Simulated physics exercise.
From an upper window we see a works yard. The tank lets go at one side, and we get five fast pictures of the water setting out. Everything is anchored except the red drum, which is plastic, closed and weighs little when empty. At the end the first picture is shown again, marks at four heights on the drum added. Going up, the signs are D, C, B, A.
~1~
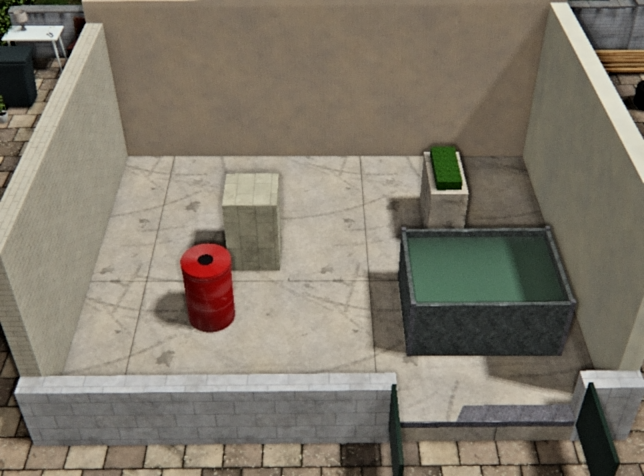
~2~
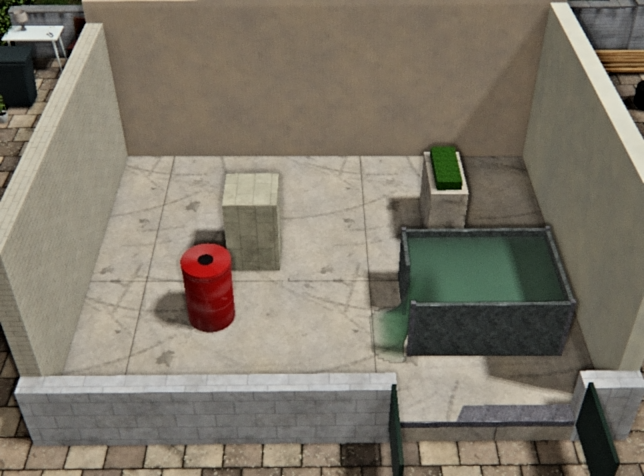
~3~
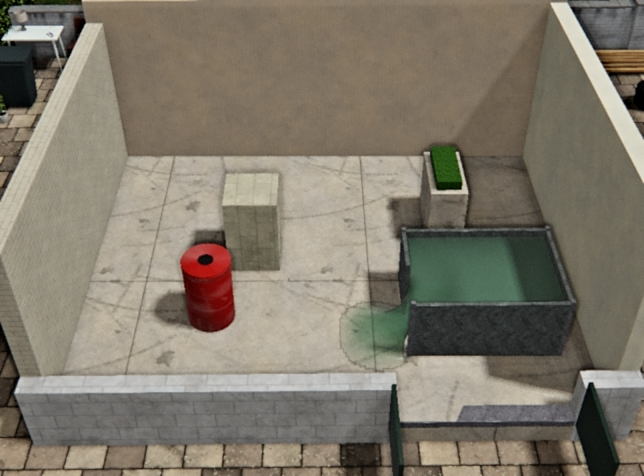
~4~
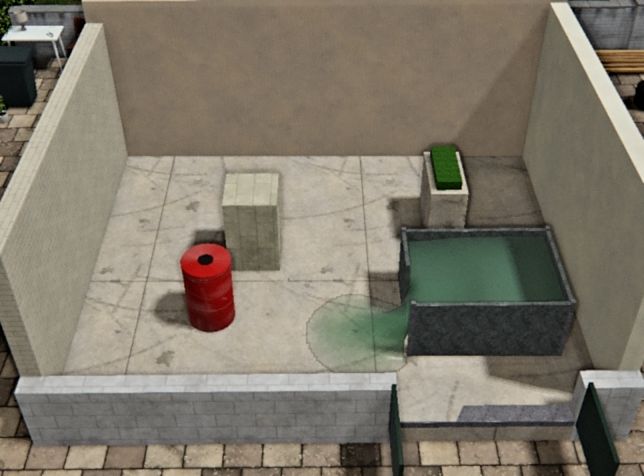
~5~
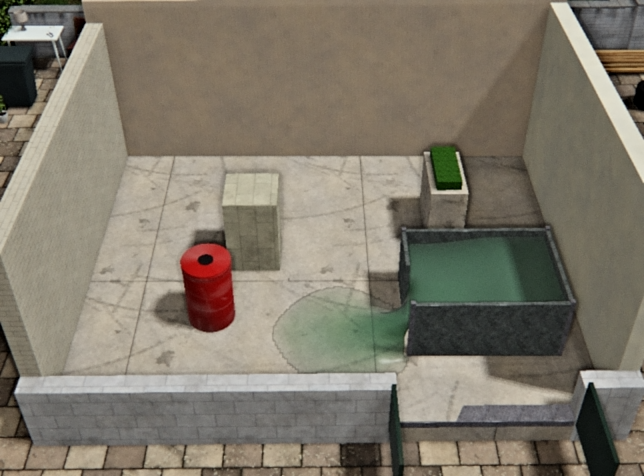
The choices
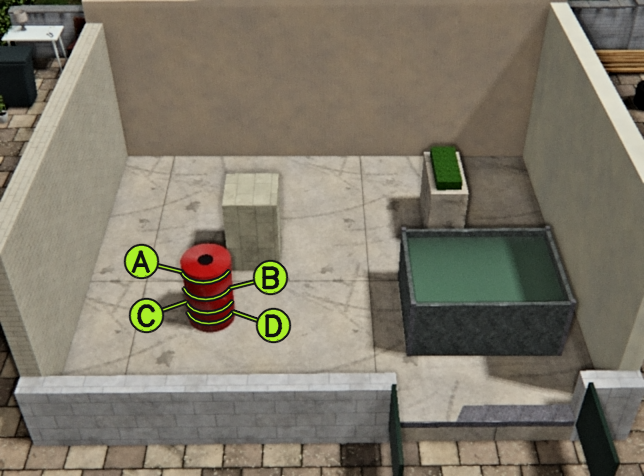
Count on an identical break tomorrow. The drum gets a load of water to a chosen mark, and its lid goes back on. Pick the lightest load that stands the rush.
I would pick mark C.
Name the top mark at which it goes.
It is D.
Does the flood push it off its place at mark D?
Yes, that goes wrong.
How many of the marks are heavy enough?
Three of them.
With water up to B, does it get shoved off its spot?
No.
On the marked copy, A at (203, 282); B at (205, 299); C at (207, 313); D at (208, 323); from the bottom up D, C, B, A.
If A is chosen, it does not move.
If B is chosen, it does not move.
If C is chosen, it does not move.
If D is chosen, it is pushed about its own width away.
